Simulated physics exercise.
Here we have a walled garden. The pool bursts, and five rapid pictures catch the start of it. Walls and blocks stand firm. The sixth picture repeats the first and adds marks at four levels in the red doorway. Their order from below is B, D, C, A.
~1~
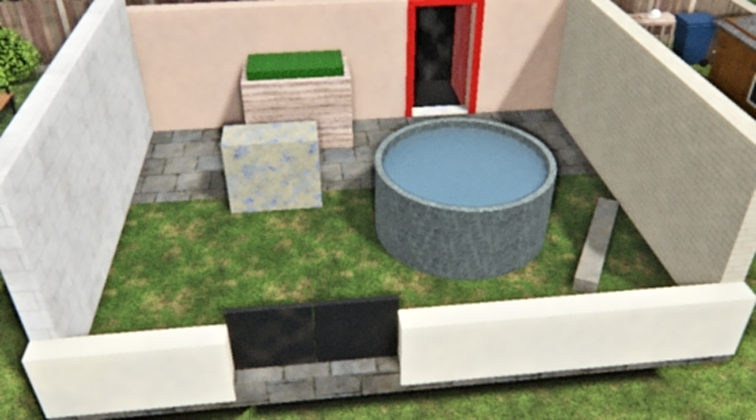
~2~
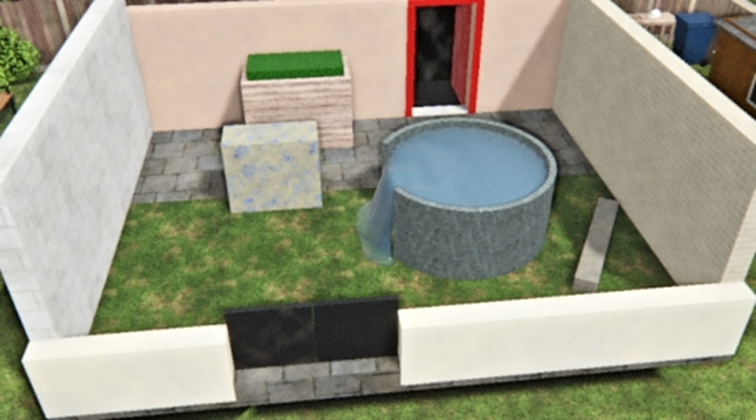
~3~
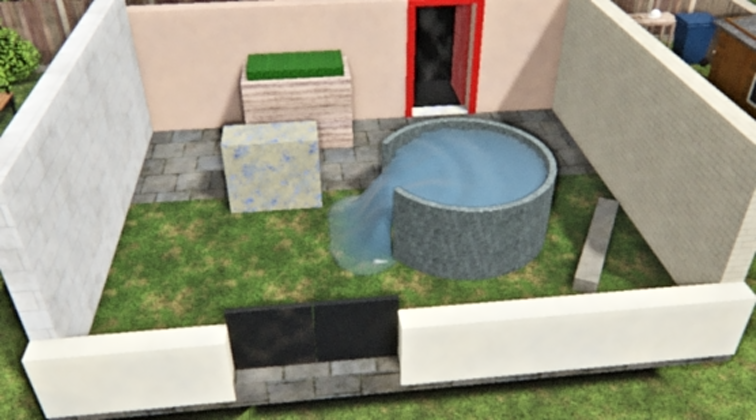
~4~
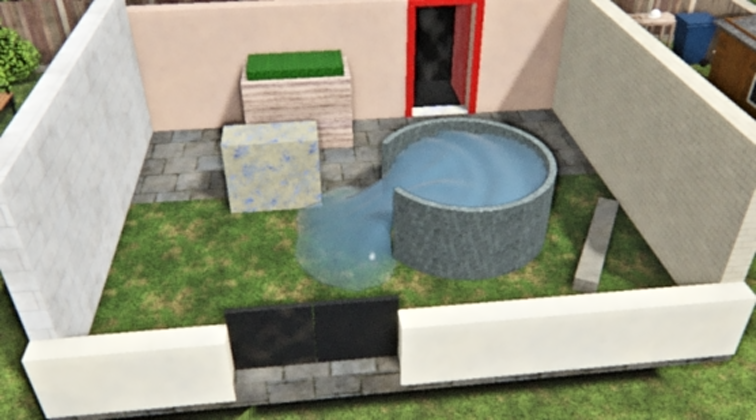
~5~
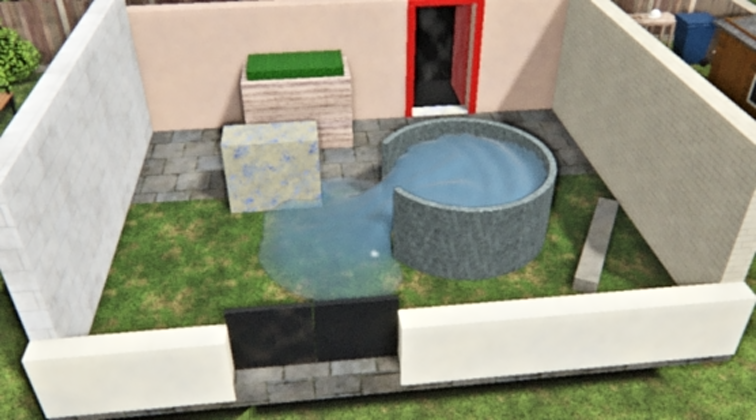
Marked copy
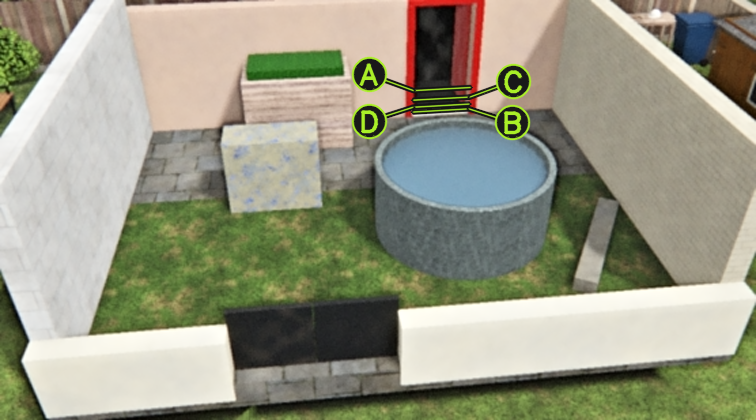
In a walled garden, water pours from the round pool's left side and spreads across the grass.
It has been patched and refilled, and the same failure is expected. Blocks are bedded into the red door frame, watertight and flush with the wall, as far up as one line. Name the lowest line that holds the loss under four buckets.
The answer is height B.
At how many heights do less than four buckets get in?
All four.
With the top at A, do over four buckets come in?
No.
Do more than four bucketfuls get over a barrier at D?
No, that is safe.
On the marked copy, A at (442, 89); B at (441, 110); C at (441, 98); D at (441, 105); from the bottom up B, D, C, A.
If A is chosen, nothing gets over.
If B is chosen, nothing gets over.
If C is chosen, nothing gets over.
If D is chosen, nothing gets over.
